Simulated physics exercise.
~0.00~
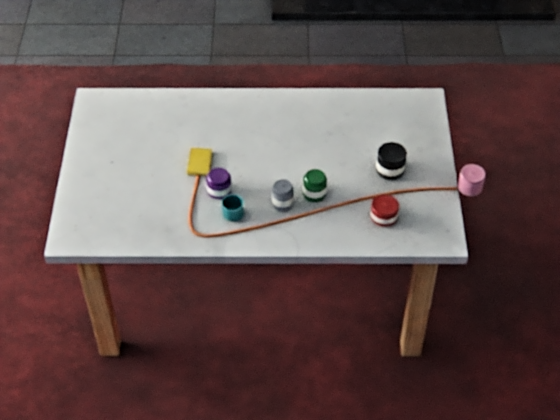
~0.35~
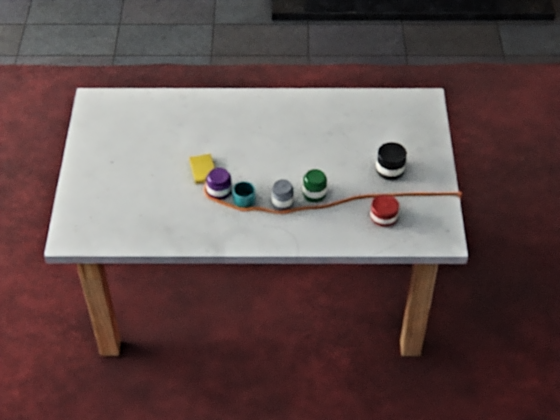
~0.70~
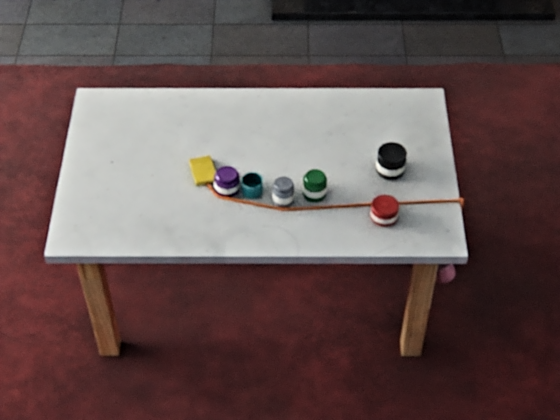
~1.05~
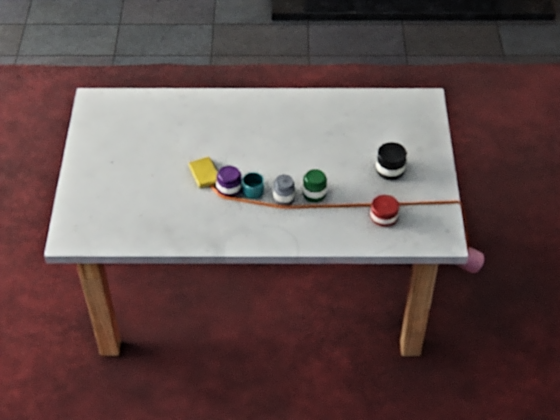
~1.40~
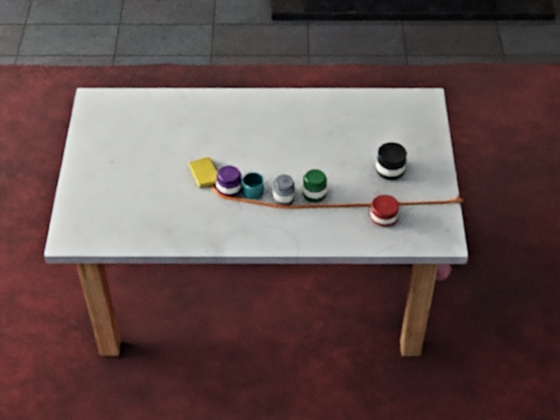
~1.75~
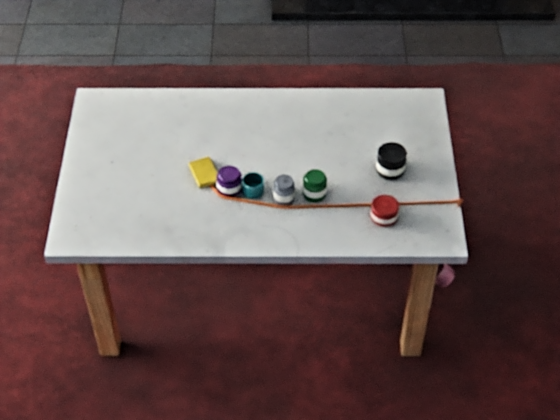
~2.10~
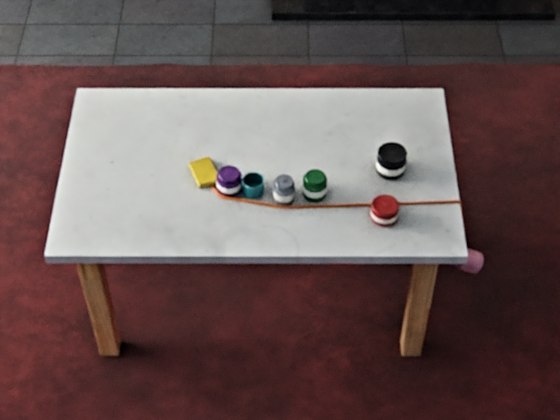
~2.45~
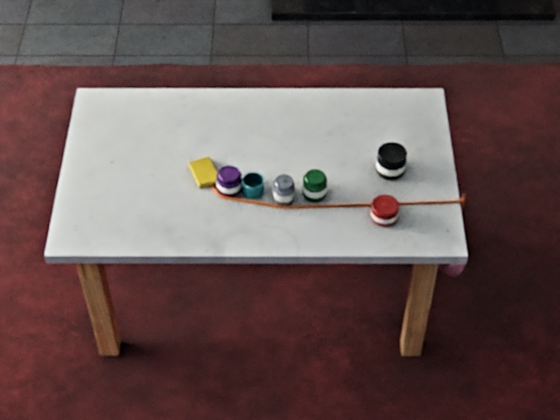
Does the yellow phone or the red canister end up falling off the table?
No, neither one falls. The yellow phone shifts only a little and stays on the tabletop, and the red canister is still up there too.
